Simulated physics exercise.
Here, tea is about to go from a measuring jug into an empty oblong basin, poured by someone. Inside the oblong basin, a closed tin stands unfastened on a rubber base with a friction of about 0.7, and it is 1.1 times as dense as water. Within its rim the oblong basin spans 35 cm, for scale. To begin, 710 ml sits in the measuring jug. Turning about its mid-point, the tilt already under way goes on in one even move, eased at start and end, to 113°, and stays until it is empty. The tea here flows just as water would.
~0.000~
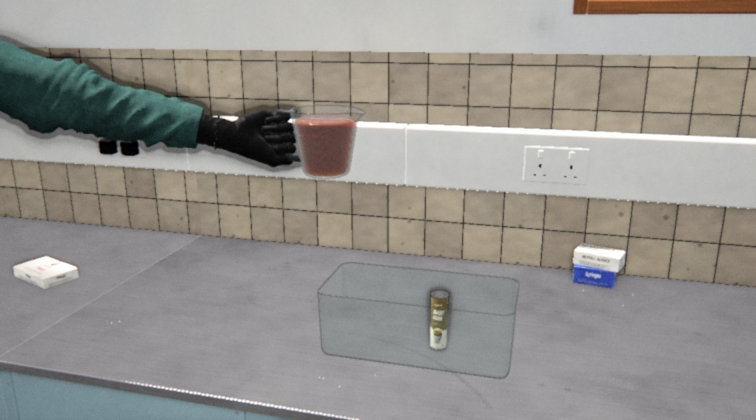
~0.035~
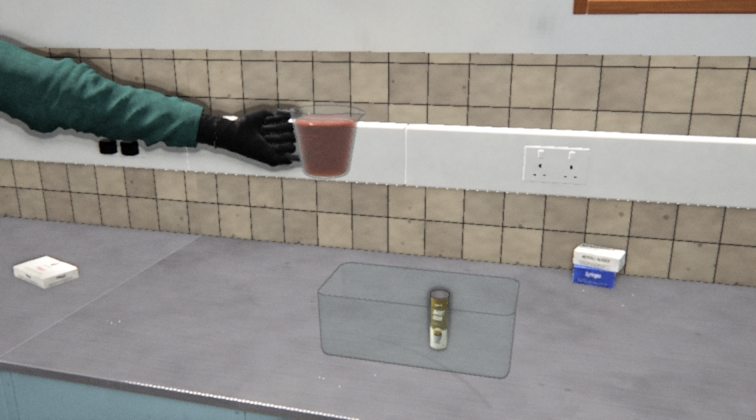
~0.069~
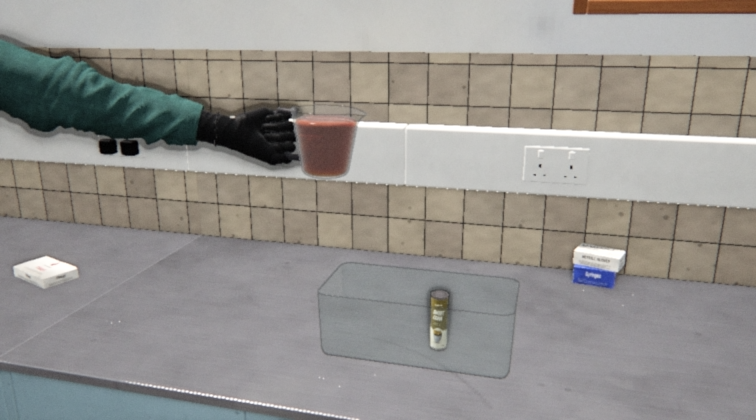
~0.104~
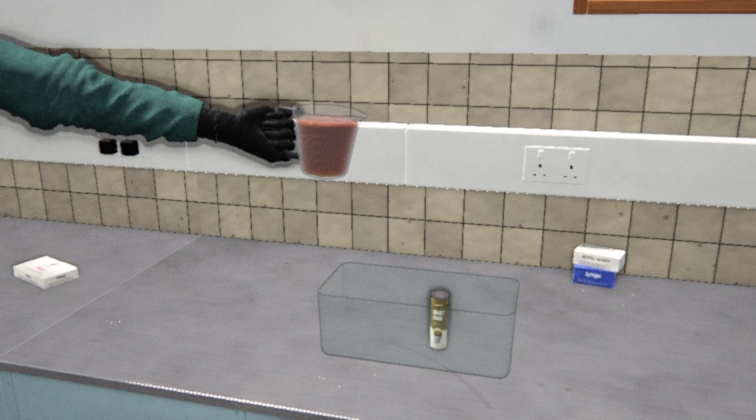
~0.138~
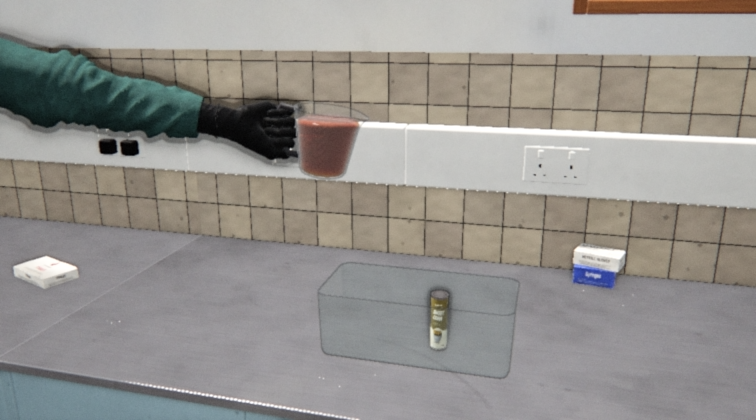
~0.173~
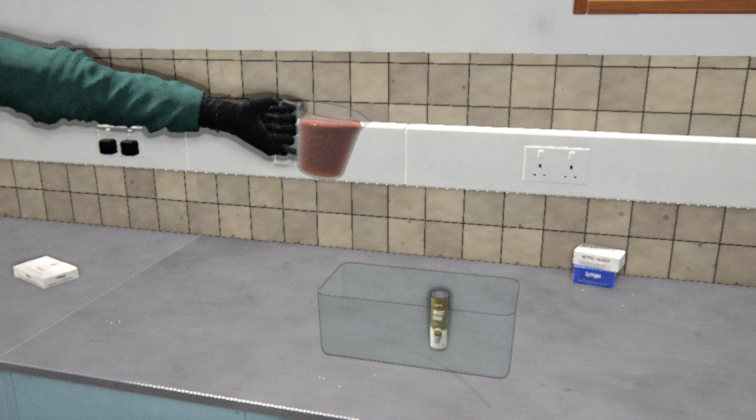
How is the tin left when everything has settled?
It tips over.
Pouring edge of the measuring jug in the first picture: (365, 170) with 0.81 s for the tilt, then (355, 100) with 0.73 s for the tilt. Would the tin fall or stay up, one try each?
First it remains upright; then it remains upright.
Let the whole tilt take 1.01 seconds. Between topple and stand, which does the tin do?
With that tilt, the tin tips.
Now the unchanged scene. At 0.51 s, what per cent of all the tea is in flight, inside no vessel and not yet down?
About 36 per cent.
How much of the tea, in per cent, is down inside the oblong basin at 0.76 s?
Around 58 parts in a hundred.
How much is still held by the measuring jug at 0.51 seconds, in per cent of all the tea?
Remaining: Near 64 % of the total.
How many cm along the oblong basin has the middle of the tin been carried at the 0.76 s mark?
Around 2 centimetres.
By 0.51 s the tilt is 80° and 63 per cent is still to pour; the tin stands where it began.
By 0.76 s the tilt is 112° and 8 per cent is still to pour; the tin leans 13°.
By 1.03 s the tilt is 113° and 0 per cent is still to pour; the tin lies on its side.
By 1.31 s the tilt is 113° and 0 per cent is still to pour; the tin lies on its side.
At rest the tin lies on its side.
